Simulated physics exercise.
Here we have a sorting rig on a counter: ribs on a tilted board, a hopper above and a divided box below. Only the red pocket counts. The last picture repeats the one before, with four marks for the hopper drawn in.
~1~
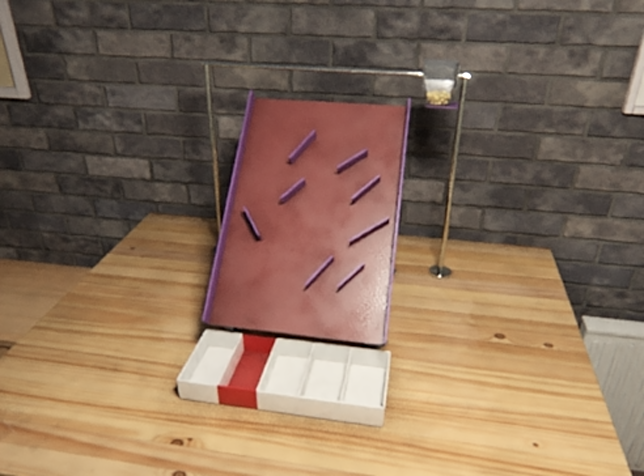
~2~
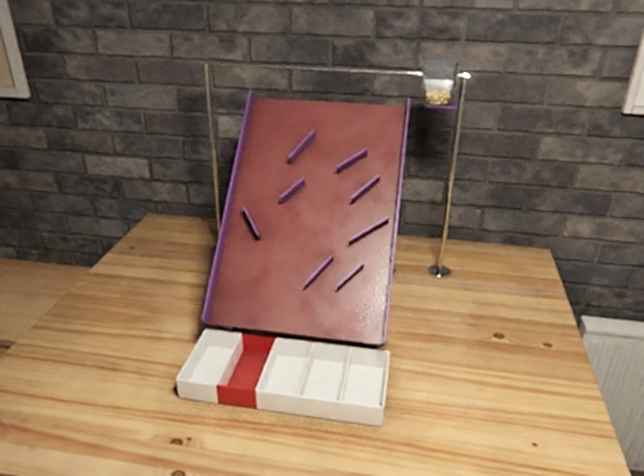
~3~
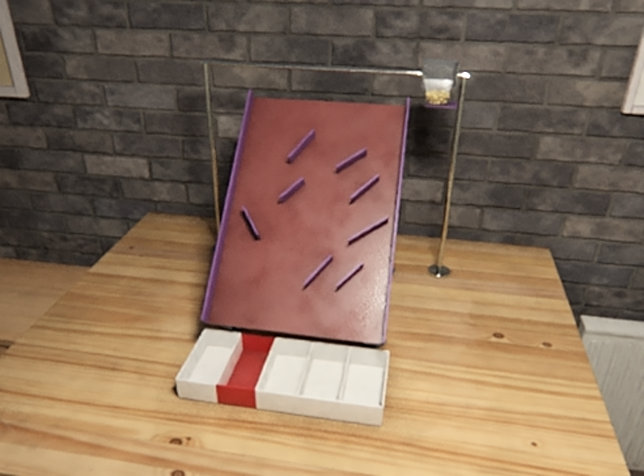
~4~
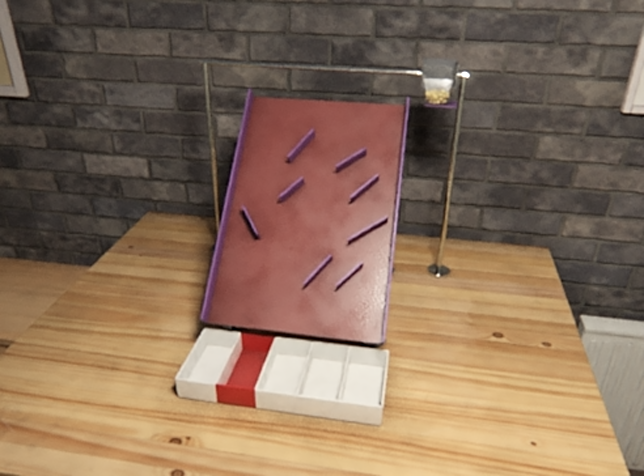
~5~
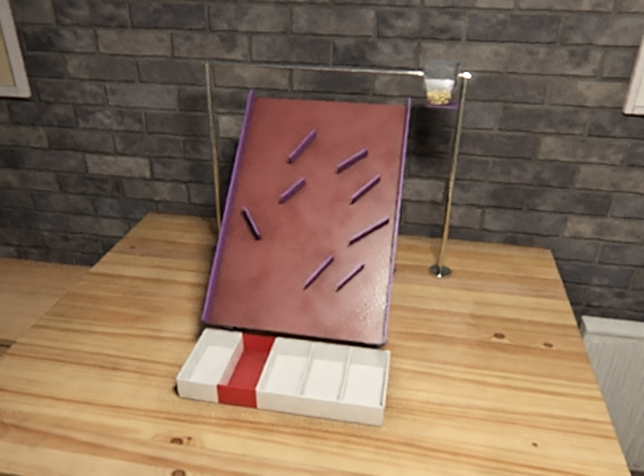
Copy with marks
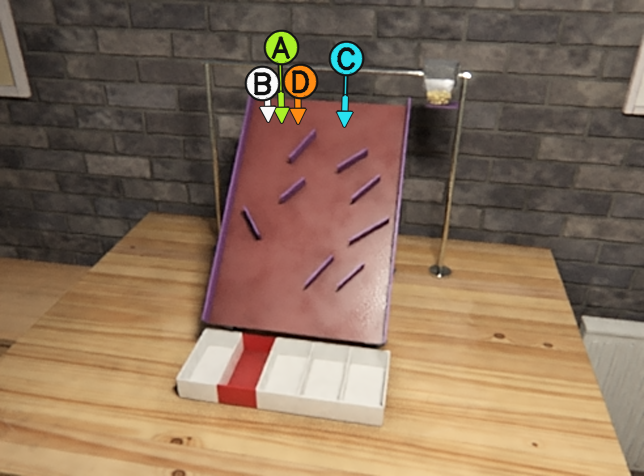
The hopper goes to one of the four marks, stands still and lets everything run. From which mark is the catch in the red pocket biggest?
Go for C.
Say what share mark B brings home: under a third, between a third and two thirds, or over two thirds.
Under a third.
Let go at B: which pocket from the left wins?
It is the first one.
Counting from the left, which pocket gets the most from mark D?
It is the third one.
On the marked copy, mark A meets the board at (281, 117); mark B meets the board at (268, 116); mark C meets the board at (344, 121); mark D meets the board at (298, 118).
If A is chosen, a small part in the red pocket, most in other pockets, a stray few outside the box.
If B is chosen, a small part in the red pocket, nearly all in other pockets, a stray few outside the box.
If C is chosen, about half in the red pocket, about a third in other pockets, a small part outside the box.
If D is chosen, about a quarter in the red pocket, most in other pockets.
